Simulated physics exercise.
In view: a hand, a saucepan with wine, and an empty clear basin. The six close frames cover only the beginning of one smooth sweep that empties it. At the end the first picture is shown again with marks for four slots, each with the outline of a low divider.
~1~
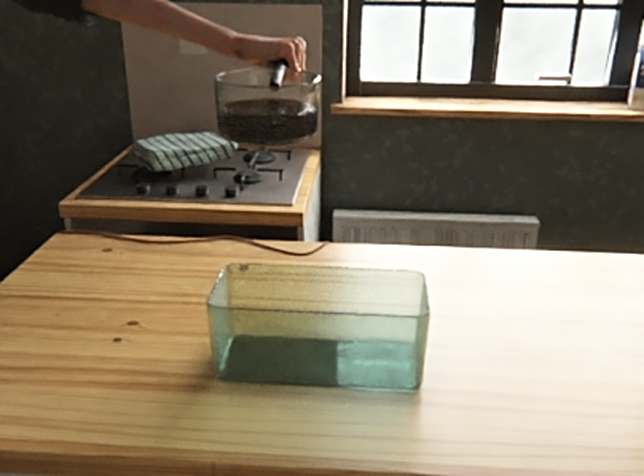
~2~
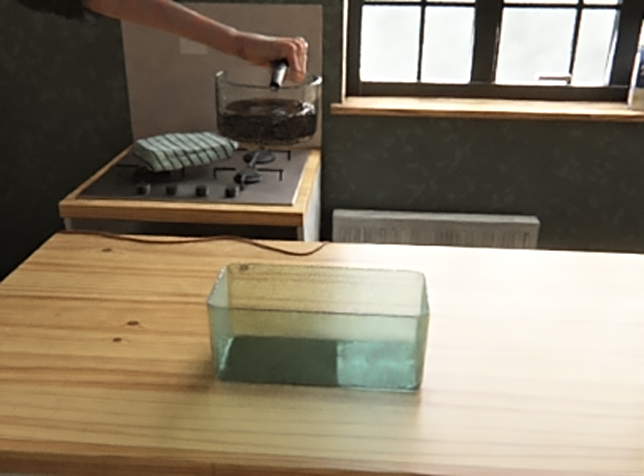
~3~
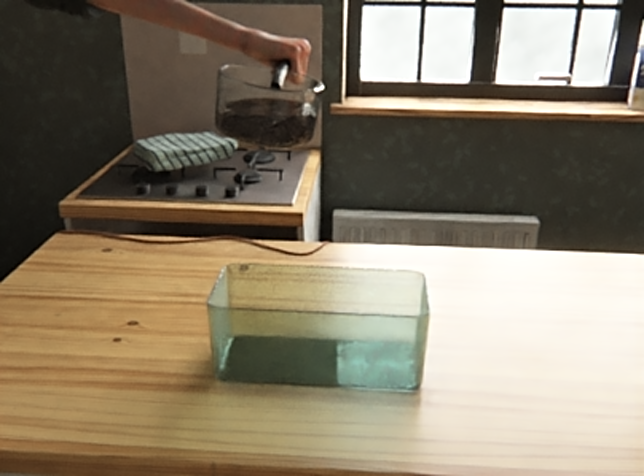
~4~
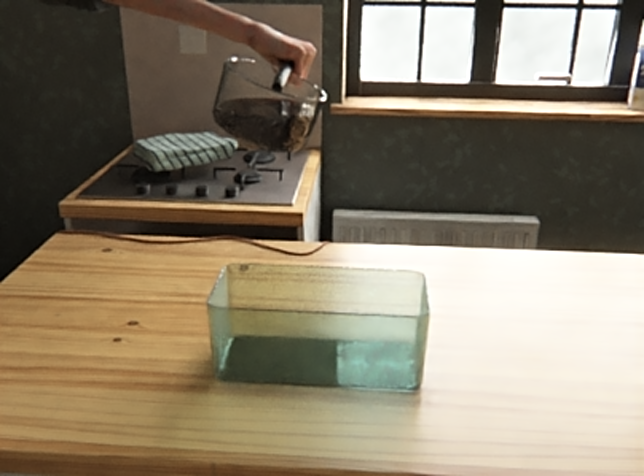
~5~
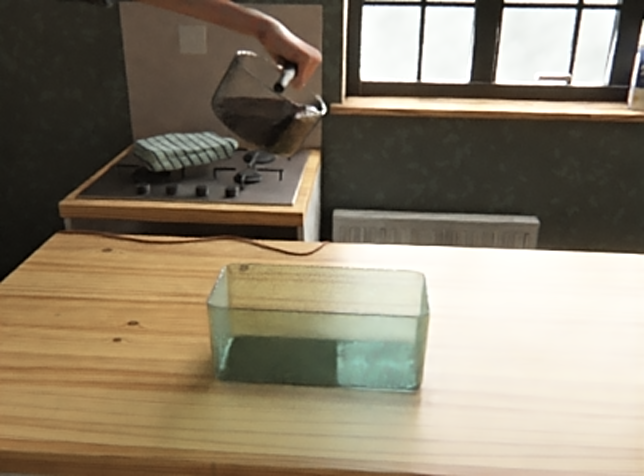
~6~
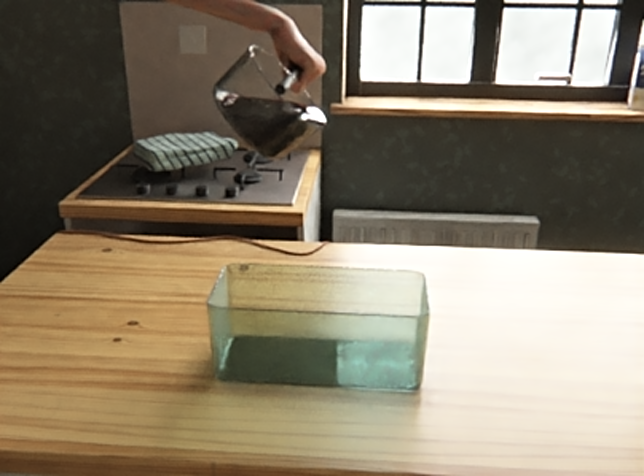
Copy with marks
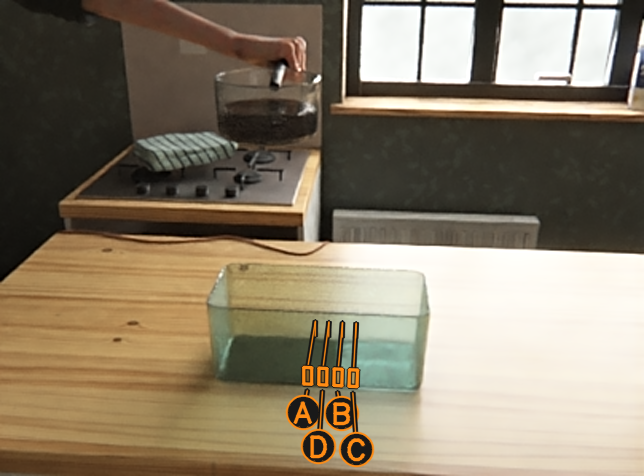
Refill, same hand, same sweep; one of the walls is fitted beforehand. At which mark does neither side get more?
I would pick place C.
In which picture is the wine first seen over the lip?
In picture 6.
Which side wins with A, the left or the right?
The right side.
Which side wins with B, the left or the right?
The right side.
On the marked copy, A at (307, 390); B at (337, 391); C at (352, 392); D at (322, 391).
Choosing A, about 15 % ends left of the wall and 81 % right of it; 5 % is lost outside.
Choosing B, about 24 % ends left of the wall and 72 % right of it; 4 % is lost outside.
Choosing C, about 49 % ends left of the wall and 48 % right of it; 3 % is lost outside.
Choosing D, about 13 % ends left of the wall and 82 % right of it; 5 % is lost outside.
